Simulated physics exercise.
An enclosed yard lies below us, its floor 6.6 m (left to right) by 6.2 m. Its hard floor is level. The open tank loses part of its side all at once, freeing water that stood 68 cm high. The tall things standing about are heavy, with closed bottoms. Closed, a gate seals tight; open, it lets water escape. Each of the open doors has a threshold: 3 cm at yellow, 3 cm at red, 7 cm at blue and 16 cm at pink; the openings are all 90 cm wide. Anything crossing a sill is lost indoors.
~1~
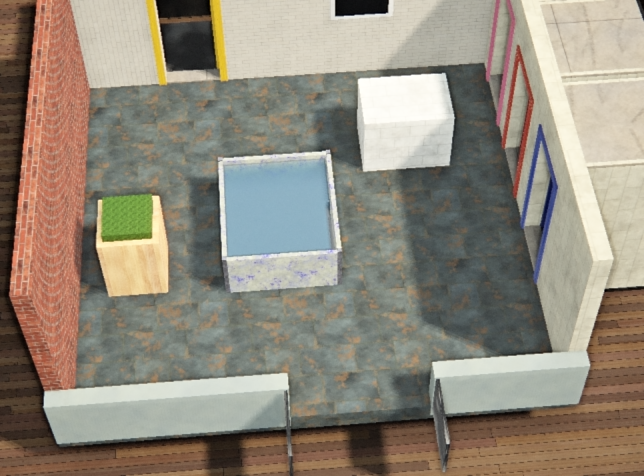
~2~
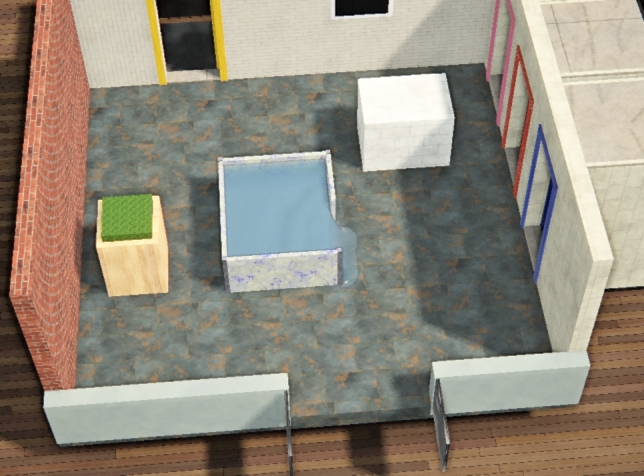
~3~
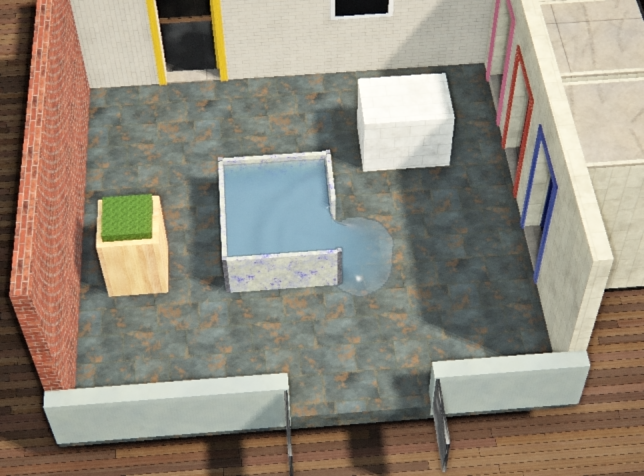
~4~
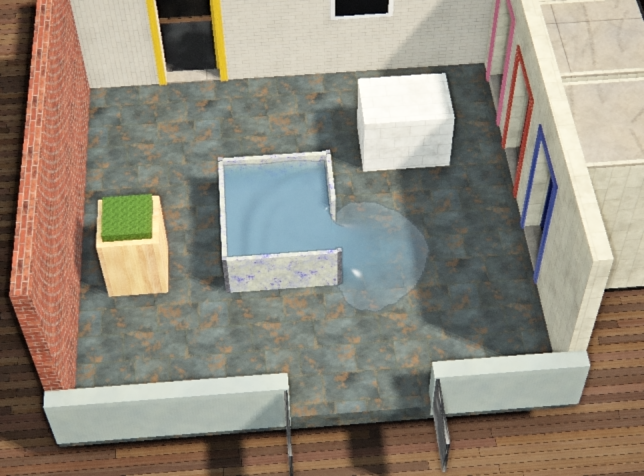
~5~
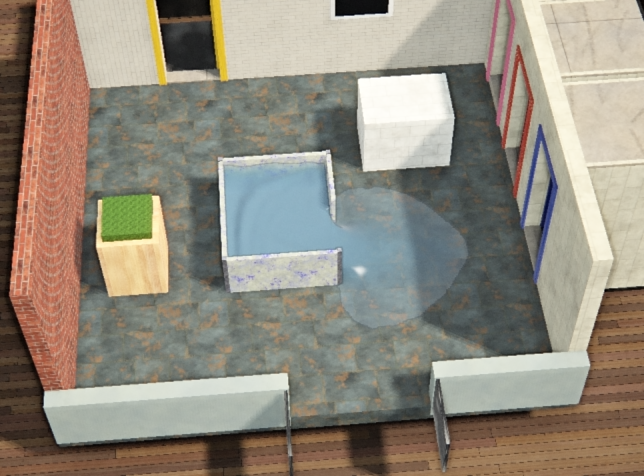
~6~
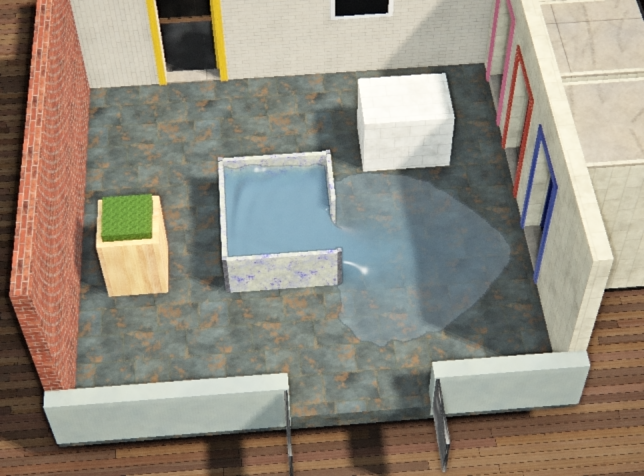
Water bursts through a gap in the right side of an open tank in a walled yard, then fans out across the dark floor to the right, spreading below a white block into a wide, thin, rounded sheet.
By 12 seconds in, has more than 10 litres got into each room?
As I see it, at the yellow door the limit will not be crossed. At the red door the limit will be crossed. At the blue door the limit will be crossed. At the pink door the limit will not be crossed.
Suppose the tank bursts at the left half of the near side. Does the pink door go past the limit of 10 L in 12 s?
Relative to that limit, pink ends up on the low side.
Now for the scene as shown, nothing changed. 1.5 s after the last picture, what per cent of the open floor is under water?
Covered: Roughly 30 %.
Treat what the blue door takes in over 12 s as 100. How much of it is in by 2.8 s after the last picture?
Around 75 percent.
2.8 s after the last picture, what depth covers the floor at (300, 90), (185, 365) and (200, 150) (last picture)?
First 0 cm, then 0 cm, then 0 cm.
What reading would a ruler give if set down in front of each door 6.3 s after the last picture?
You'd get yellow at 0 cm, red at 6 cm, blue at 9 cm, and pink at 8 cm.
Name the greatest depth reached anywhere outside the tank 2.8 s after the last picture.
It gets to some 19 cm.
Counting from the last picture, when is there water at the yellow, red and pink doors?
Doors: Yellow 7.0 s / red 0.5 s / pink 1.5 s.
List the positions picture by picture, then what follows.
In the first picture, the open tank at (278, 208) is whole and still, 68 cm deep.
In the second picture, the front is at (344, 230), 0.5 m from the gap at (334, 248); 0.2 m2 of floor is under water; 68 cm left at the back of the open tank.
In the third picture, the front is at (385, 236), 0.9 m from the gap at (334, 249); 0.8 m2 of floor is under water; 68 cm left at the back of the open tank.
In the fourth picture, water pours out at (334, 249) and has run 1.3 m, to (423, 246); typically 7 cm deep outside, 65 cm at the open tank's back.
In the fifth picture, water pours out at (334, 249) and has run 1.9 m, to (462, 256); typically 5 cm deep outside, 58 cm at the open tank's back.
In the sixth picture, the front is at (503, 257), 2.5 m from the gap at (334, 248); 4.8 m2 of floor is under water; 58 cm left at the back of the open tank.
Then, 0.7 s after the last picture water covers 25 % of the floor and is deepest (30 cm) near (352, 258); yellow door not reached, red door 8 cm at the sill, 2 L in, blue door 13 cm at the sill, 41 L in, pink door not reached.
Then, 1.5 s after the last picture water covers 30 % of the floor and is deepest (34 cm) near (552, 381); yellow door not reached, red door 14 cm at the sill, 40 L in, blue door 20 cm at the sill, 132 L in, pink door 1 cm at the sill, 0 L in.
Then, 2.8 s after the last picture water covers 35 % of the floor and is deepest (19 cm) near (511, 256); yellow door not reached, red door 11 cm at the sill, 100 L in, blue door 18 cm at the sill, 219 L in, pink door 4 cm at the sill, 0 L in.
Then, 6.3 s after the last picture water covers 65 % of the floor and is deepest (12 cm) near (552, 381); yellow door not reached, red door 6 cm at the sill, 156 L in, blue door 9 cm at the sill, 288 L in, pink door 8 cm at the sill, 0 L in.
Then, 11.3 s after the last picture water covers 95 % of the floor and is deepest (6 cm) near (87, 175); yellow door 2 cm at the sill, 0 L in, red door 5 cm at the sill, 172 L in, blue door 5 cm at the sill, 291 L in, pink door 5 cm at the sill, 0 L in.
